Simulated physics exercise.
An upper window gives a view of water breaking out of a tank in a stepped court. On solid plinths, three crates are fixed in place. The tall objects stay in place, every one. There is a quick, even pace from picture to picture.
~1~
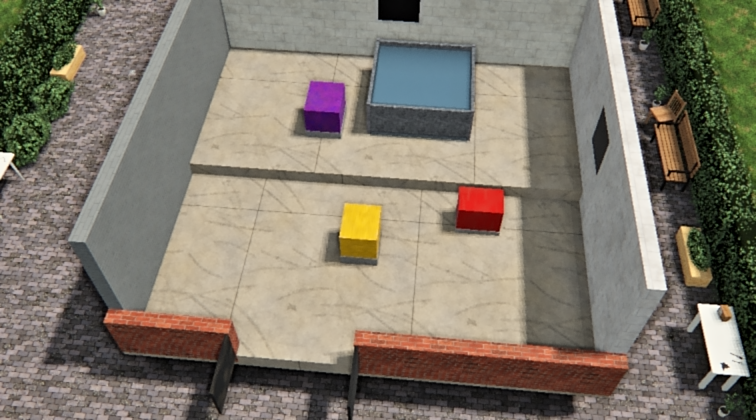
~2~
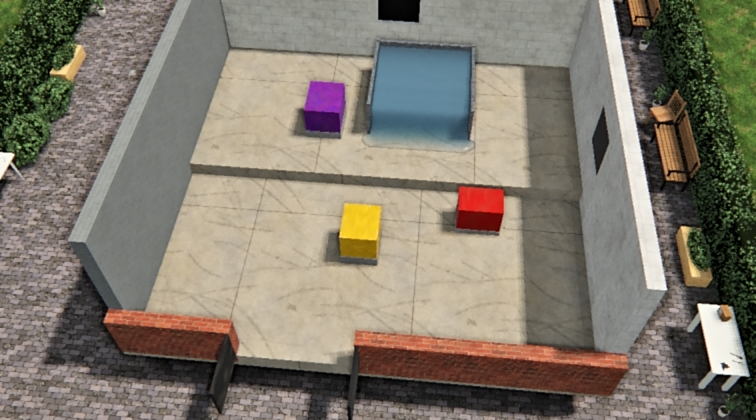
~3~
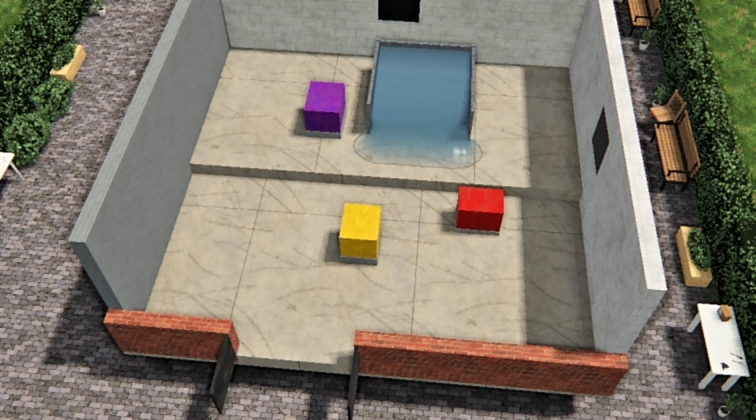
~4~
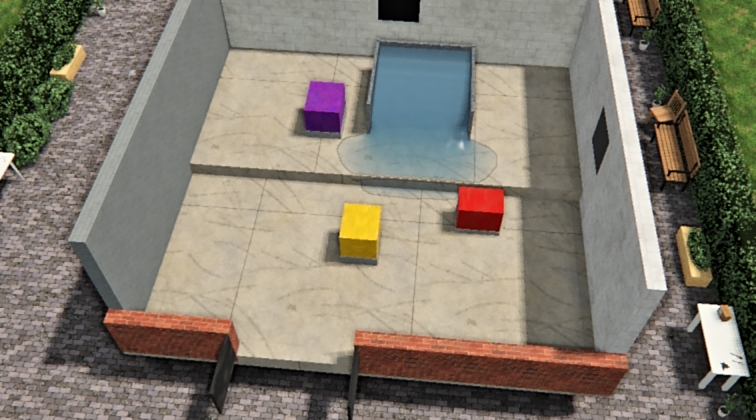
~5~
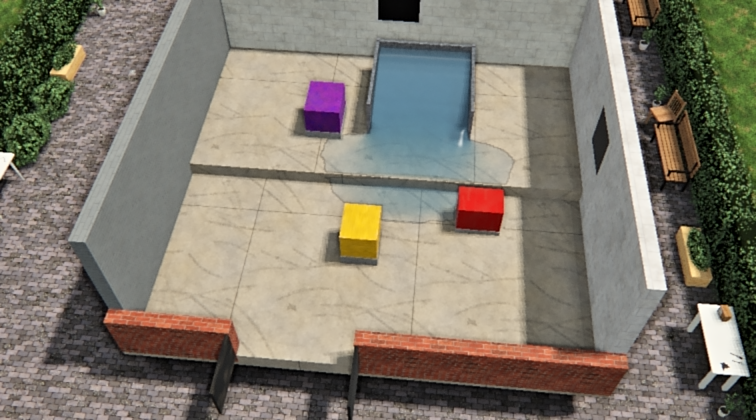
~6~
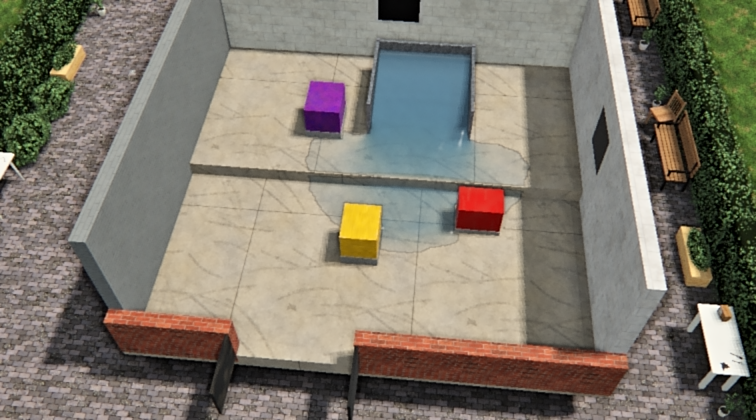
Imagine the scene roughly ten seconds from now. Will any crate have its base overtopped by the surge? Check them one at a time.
Each in turn: The purple crate is spared, the yellow crate is overtopped, the red crate is overtopped.
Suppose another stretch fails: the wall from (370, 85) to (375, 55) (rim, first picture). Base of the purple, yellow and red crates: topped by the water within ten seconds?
Going through them, the purple gets reached, the yellow is never reached and the red is never reached.
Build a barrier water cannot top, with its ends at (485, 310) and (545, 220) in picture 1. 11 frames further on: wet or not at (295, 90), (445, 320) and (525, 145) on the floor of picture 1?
One by one: Spared, soaked, spared.
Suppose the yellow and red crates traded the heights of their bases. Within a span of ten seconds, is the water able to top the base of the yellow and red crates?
After the swap, yellow is flooded while red is flooded.
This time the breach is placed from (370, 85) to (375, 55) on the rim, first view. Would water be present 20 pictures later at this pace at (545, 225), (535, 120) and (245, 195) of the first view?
First spot unwetted, second unwetted, third drenched.
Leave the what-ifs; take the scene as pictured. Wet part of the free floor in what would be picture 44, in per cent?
Roughly 60 per cent.
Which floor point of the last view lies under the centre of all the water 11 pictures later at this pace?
My guess is about (414, 203).
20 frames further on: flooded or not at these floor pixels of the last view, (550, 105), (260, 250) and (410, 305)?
First spared, second inundated, third inundated.
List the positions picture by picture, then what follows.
The first frame shows the water tank at (423, 77) is whole and still.
In the second frame, the front is at (472, 143), out from the gap at (419, 126).
In the third frame, the front is at (478, 155), out from the gap at (419, 128).
In the fourth frame, the front is at (484, 174), out from the gap at (419, 129).
In the fifth frame, water pours out at (419, 129) and has run to a hidden place.
In the sixth frame, the front is at (388, 246), out from the gap at (419, 129).
A moment on, water covers 30 % of the floor; the purple crate water round its plinth, the yellow crate water round its plinth, the red crate water round its plinth.
Next, water covers 45 % of the floor; the purple crate water round its plinth, the yellow crate water round its plinth, the red crate water round its plinth.
Then, water covers 55 % of the floor; the purple crate water round its plinth, the yellow crate water round its plinth, the red crate water round its plinth.
Later, water covers 60 % of the floor; the purple crate water round its plinth, the yellow crate water round its plinth, the red crate water round its plinth.
In the end, water covers 60 % of the floor; the purple crate stayed above the water, the yellow crate was topped, the red crate was topped.
